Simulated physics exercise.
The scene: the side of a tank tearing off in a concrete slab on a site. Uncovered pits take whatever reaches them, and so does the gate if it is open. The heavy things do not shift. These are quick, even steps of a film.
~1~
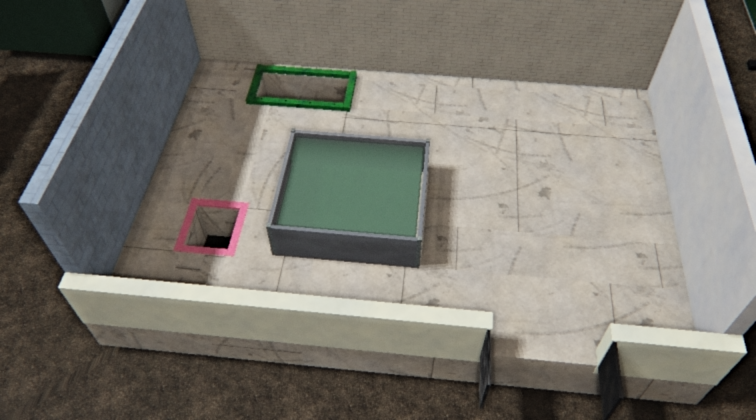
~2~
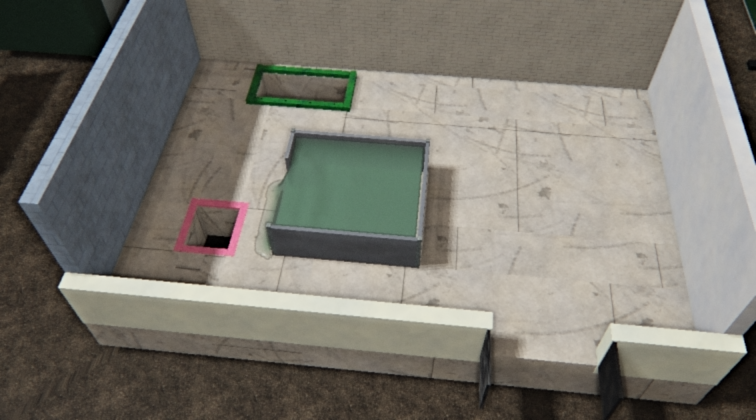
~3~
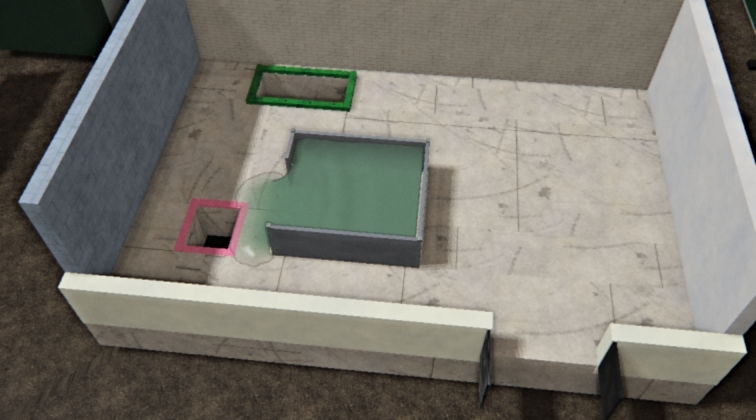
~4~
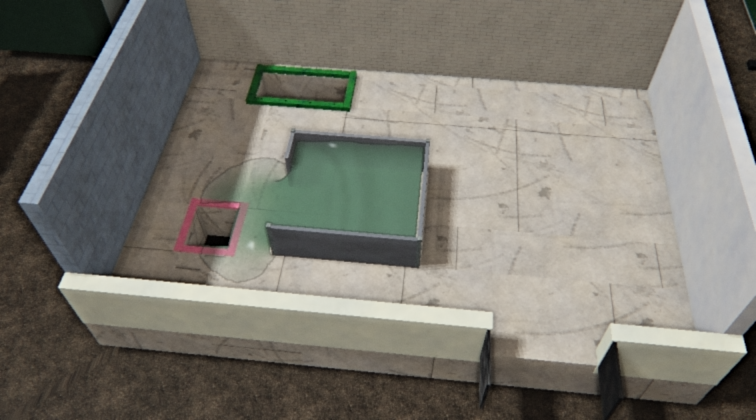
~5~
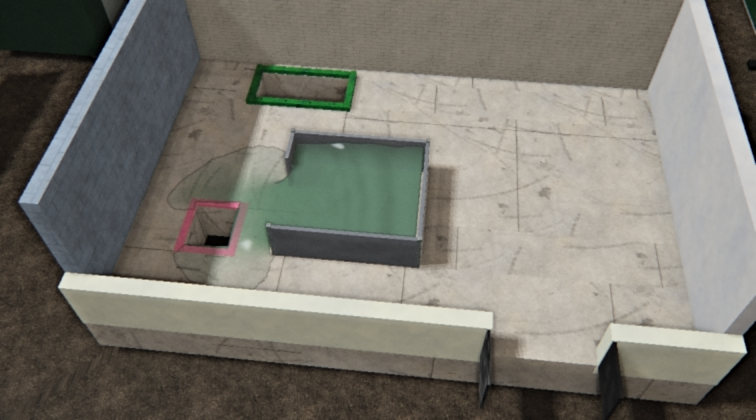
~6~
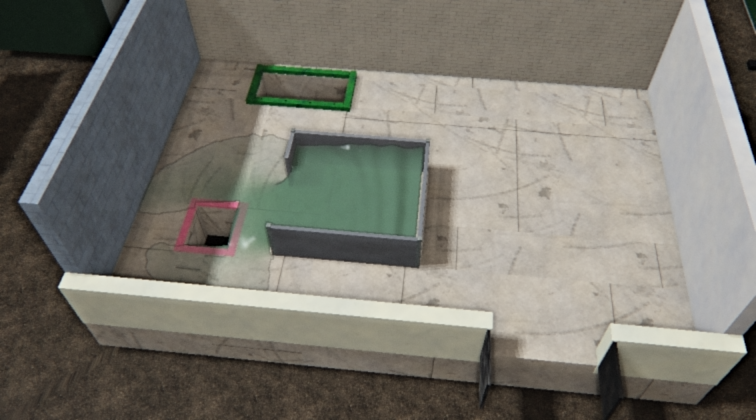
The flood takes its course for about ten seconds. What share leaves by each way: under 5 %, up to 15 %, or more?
The gate takes less than 5 %; the green pit takes less than 5 %; the pink pit takes more than 15 %.
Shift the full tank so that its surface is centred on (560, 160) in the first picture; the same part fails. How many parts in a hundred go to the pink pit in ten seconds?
In per cent: Pink 35.
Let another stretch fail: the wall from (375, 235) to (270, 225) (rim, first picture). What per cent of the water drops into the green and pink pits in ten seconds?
Parts in a hundred: Green 0, pink 14.
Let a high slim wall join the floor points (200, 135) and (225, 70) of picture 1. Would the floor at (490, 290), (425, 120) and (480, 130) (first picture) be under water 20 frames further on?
In that order: No water, no water, dry.
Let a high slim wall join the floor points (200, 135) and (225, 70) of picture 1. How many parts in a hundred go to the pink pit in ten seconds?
In per cent: Pink 65.
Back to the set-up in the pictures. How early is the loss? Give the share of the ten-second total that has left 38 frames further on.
Some 85 per cent.
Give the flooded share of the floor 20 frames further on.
Some 25 per cent.
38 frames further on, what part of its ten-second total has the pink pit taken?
Near 85 in a hundred.
A moment on, water covers 15 % of the floor; the gate 0 %, the green pit 0 %, the pink pit 16 %.
Next, water covers 20 % of the floor; the gate 0 %, the green pit 0 %, the pink pit 26 %.
Then, water covers 25 % of the floor; the gate 0 %, the green pit 0 %, the pink pit 38 %.
Later, water covers 30 % of the floor; the gate 0 %, the green pit 0 %, the pink pit 53 %.
In the end, water covers 40 % of the floor; the gate 0 %, the green pit 0 %, the pink pit 63 %.
